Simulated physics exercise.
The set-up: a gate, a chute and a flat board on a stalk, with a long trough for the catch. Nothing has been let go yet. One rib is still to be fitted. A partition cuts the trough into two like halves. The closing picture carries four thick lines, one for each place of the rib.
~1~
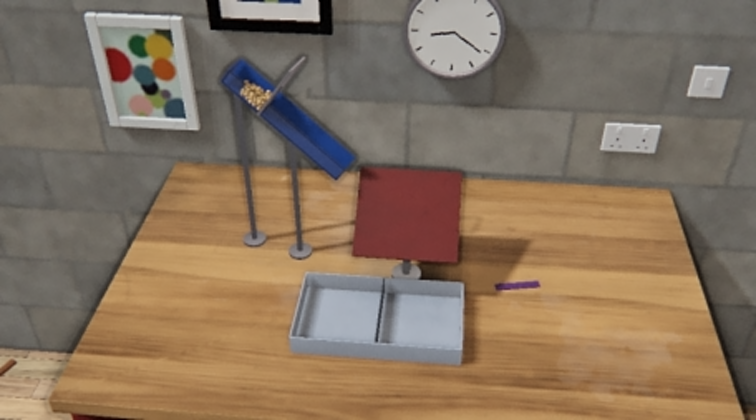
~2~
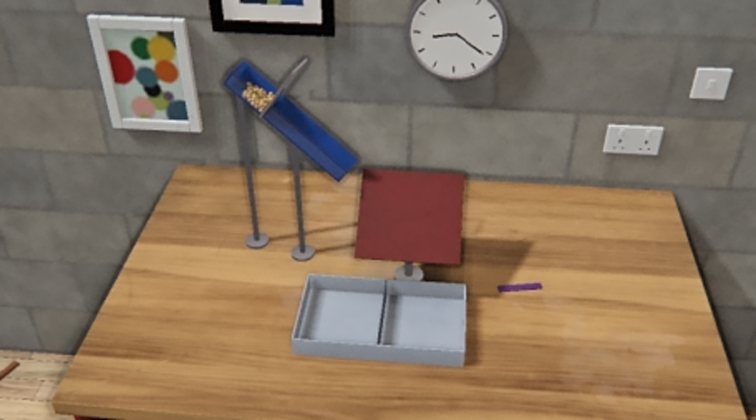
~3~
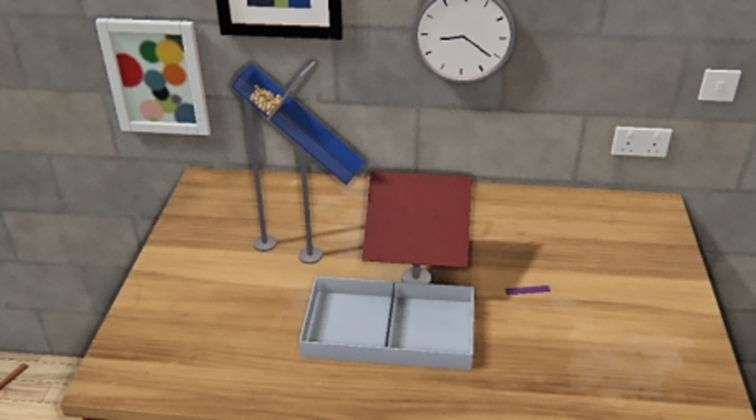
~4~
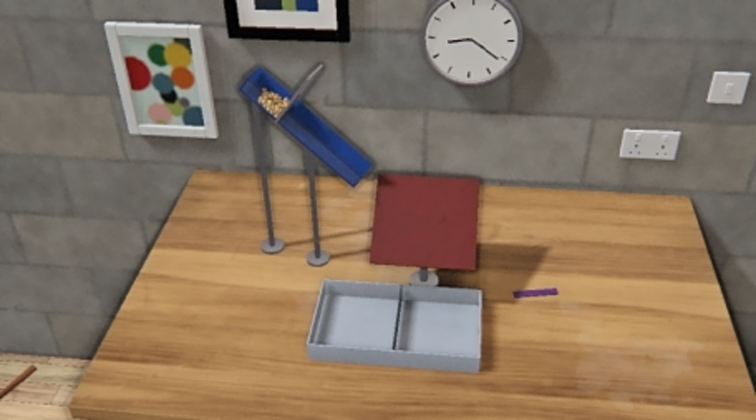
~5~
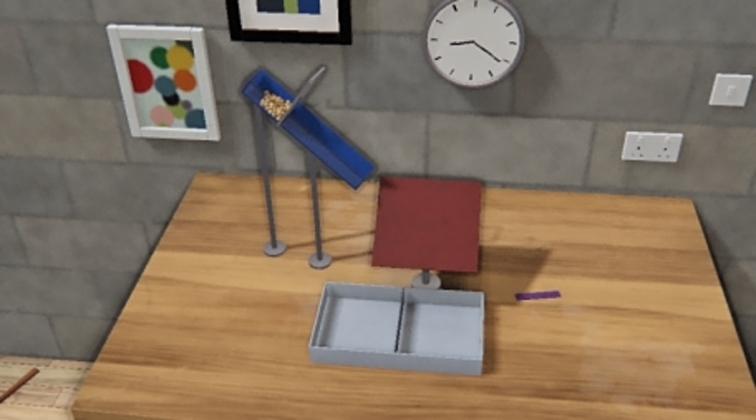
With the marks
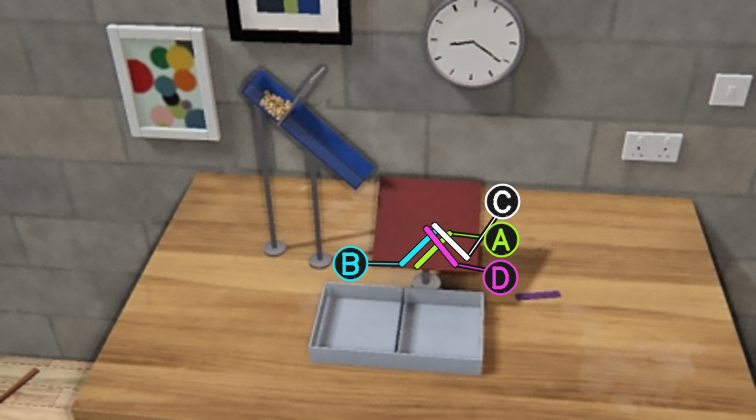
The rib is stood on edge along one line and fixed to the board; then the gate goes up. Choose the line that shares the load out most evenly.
A beats the others.
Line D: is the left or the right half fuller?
The right half.
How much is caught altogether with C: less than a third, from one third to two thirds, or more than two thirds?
It is more than two thirds.
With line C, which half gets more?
The right half.
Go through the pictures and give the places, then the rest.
In the first picture, load behind the gate (259, 95), dried chickpeas; lip of the chute (341, 174), sloping fairly steeply.
In the second picture, middle of the board (410, 215), tilted fairly steeply; middle of its low edge (407, 261); of its high edge (413, 171).
In the third picture, front corners of the trough (300, 342) and (472, 354); front end of its middle wall (385, 348); gate still shut (285, 98).
In the fourth picture, middle of the load (277, 102); lip (359, 182).
In the fifth picture, middle of the load (279, 105); lip (361, 184).
On the marked copy, line A from (449, 233) to (417, 266); line B from (434, 231) to (401, 264); line C from (434, 225) to (467, 257); line D from (426, 228) to (455, 264).
If A is chosen, of what is caught, roughly half in the left half, roughly half in the right.
If B is chosen, of what is caught, the larger part in the left half, about a tenth in the right.
If C is chosen, of what is caught, about a tenth in the left half, almost all in the right.
If D is chosen, of what is caught, about a tenth in the left half, almost all in the right.
